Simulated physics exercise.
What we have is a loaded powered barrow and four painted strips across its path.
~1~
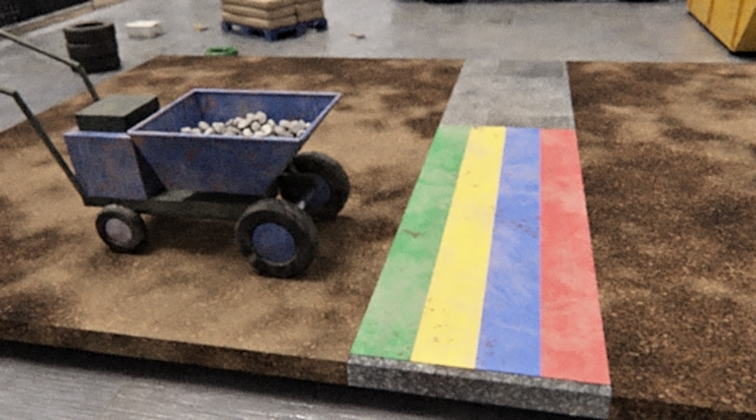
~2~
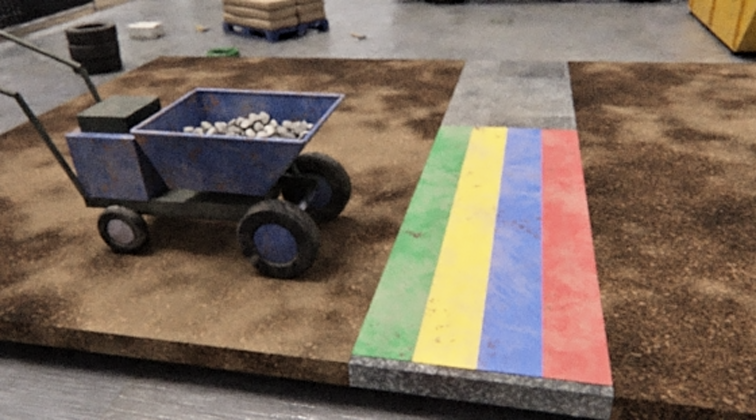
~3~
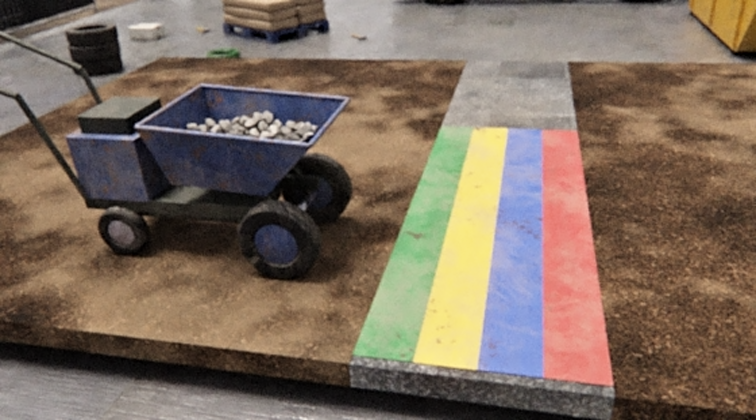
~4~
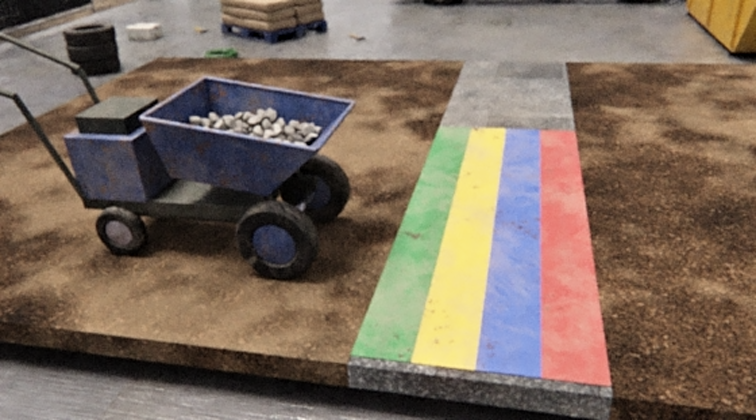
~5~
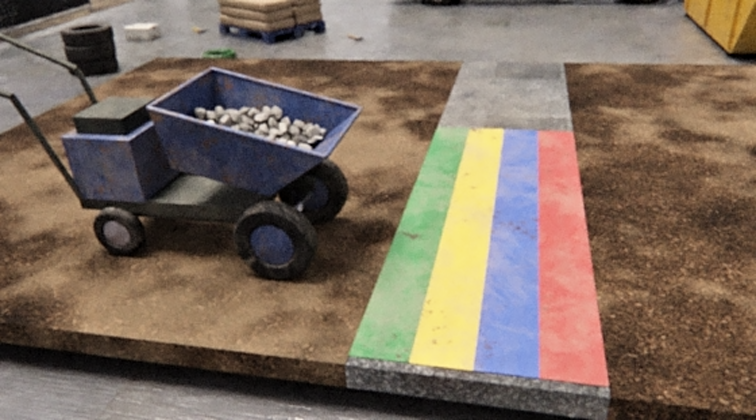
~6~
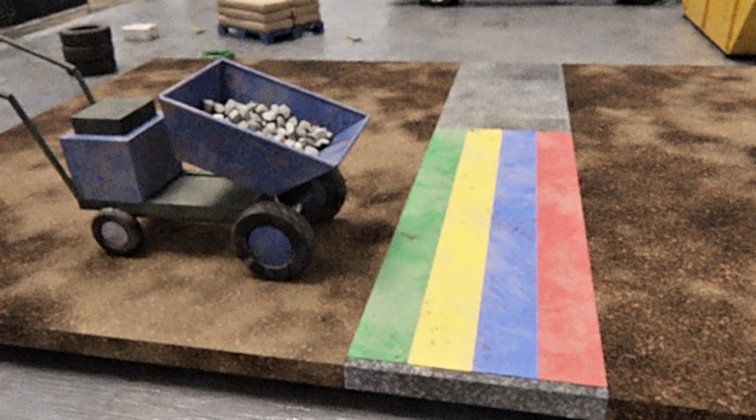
A blue powered barrow with black wheels stands at the left on a brown, earthy platform in an industrial space, seen from slightly above. Its skip holds grey broken stones, and to its right green, yellow, blue and red strips lie side by side on a grey slab. The skip starts level, then its rear rises and its front lip tilts rightward, while the wheels stay in place and the view shifts very slightly.
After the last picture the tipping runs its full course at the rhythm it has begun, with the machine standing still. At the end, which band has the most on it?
Most lies over the green band.
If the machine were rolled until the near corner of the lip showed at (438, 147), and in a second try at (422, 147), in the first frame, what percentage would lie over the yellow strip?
About 0 and 0 per cent.
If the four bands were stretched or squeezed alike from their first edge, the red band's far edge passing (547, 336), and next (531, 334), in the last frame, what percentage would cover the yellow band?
Near 30 % and 30 %.
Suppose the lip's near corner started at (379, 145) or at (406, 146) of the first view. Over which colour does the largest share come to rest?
The first try: The strip in blue. The second: The blue one.
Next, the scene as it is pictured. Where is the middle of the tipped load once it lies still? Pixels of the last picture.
Near (432, 252).
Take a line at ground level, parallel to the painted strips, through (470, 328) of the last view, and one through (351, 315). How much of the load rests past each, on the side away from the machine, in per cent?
About 10 and 90 per cent.
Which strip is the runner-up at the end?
The runner-up: That yellow strip.
Just after the last frame, skip tipped steeply; every one in the skip.
A moment on, skip tipped steeply; almost all in the skip; about a tenth over the green strip; just a few over the yellow strip.
Further on, skip tipped right over; roughly a quarter in the skip; roughly a third over the green strip; roughly a quarter over the yellow strip; about a tenth over the blue strip; just a few over the red strip.
When it is over, skip tipped right over; about a tenth in the skip; roughly half over the green strip; roughly a quarter over the yellow strip; about a tenth over the blue strip; just a few over the red strip; just a few off the paint.
